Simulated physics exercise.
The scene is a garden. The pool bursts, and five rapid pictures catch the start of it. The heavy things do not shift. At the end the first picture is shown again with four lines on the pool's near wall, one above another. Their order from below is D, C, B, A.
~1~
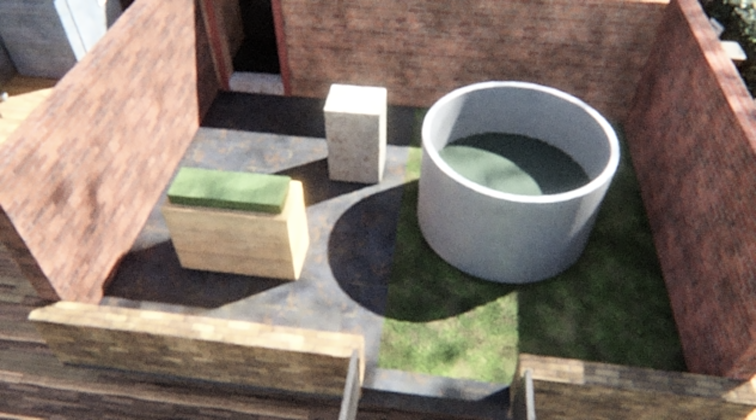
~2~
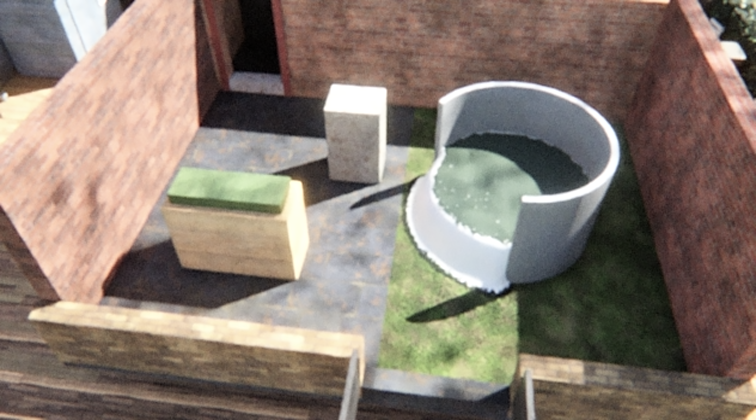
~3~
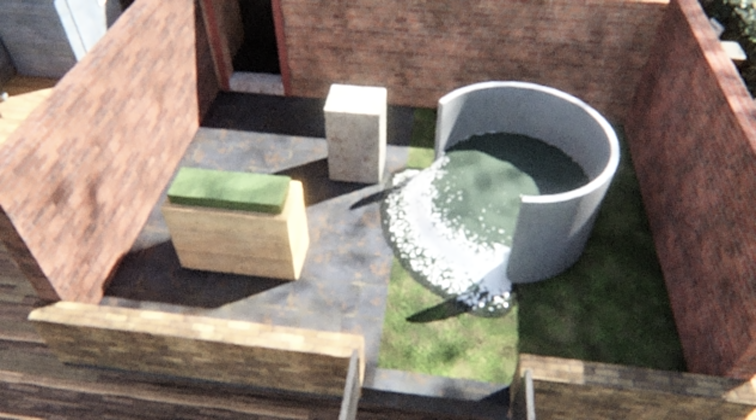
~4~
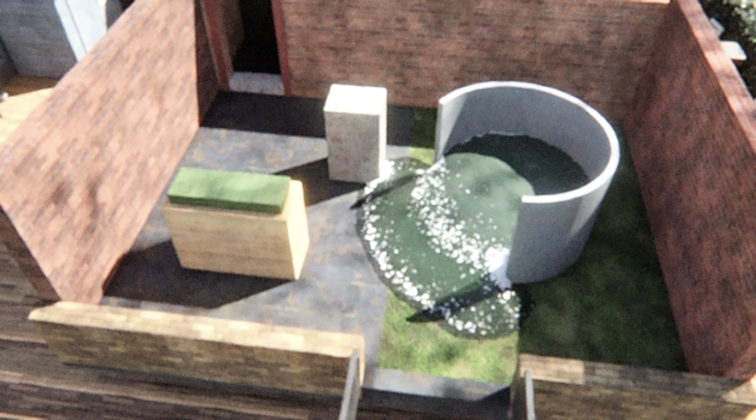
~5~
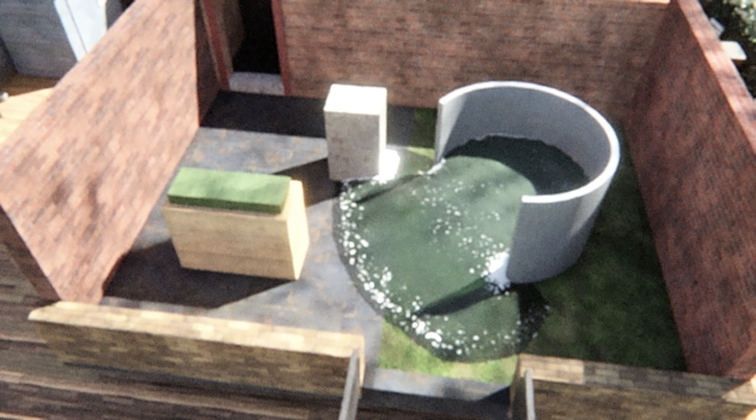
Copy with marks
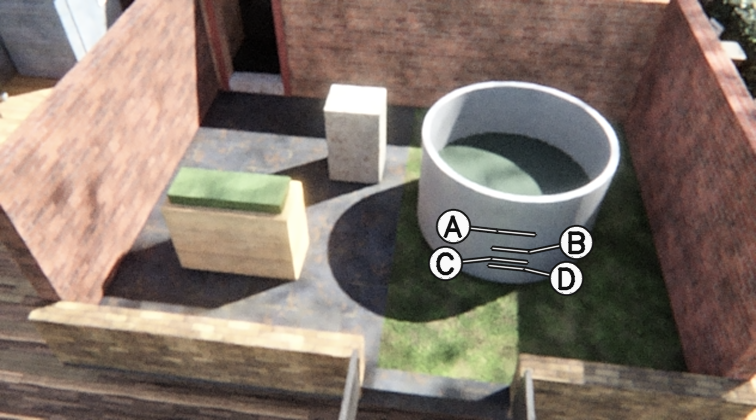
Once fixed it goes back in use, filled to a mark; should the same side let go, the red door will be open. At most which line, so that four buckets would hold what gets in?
A.
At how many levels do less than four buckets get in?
All four.
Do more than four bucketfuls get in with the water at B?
No.
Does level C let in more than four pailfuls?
No, that is safe.
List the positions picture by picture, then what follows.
The first frame shows water in the pool at rest, its middle at (509, 183); foot of the red doorway at (258, 93); open gate at (441, 342).
The second frame shows front seen at (485, 284), 2 % of the ground wet.
The third frame shows front seen at (501, 309), 6 % of the ground wet.
The fourth frame shows front seen at (392, 163), 10 % of the ground wet.
The fifth frame shows front seen at (406, 154), 15 % of the ground wet.
On the marked copy, A at (515, 232); B at (511, 250); C at (508, 260); D at (506, 267); from the bottom up D, C, B, A.
With A, a bucket or two gets in.
With B, nothing gets over.
With C, nothing gets over.
With D, nothing gets over.
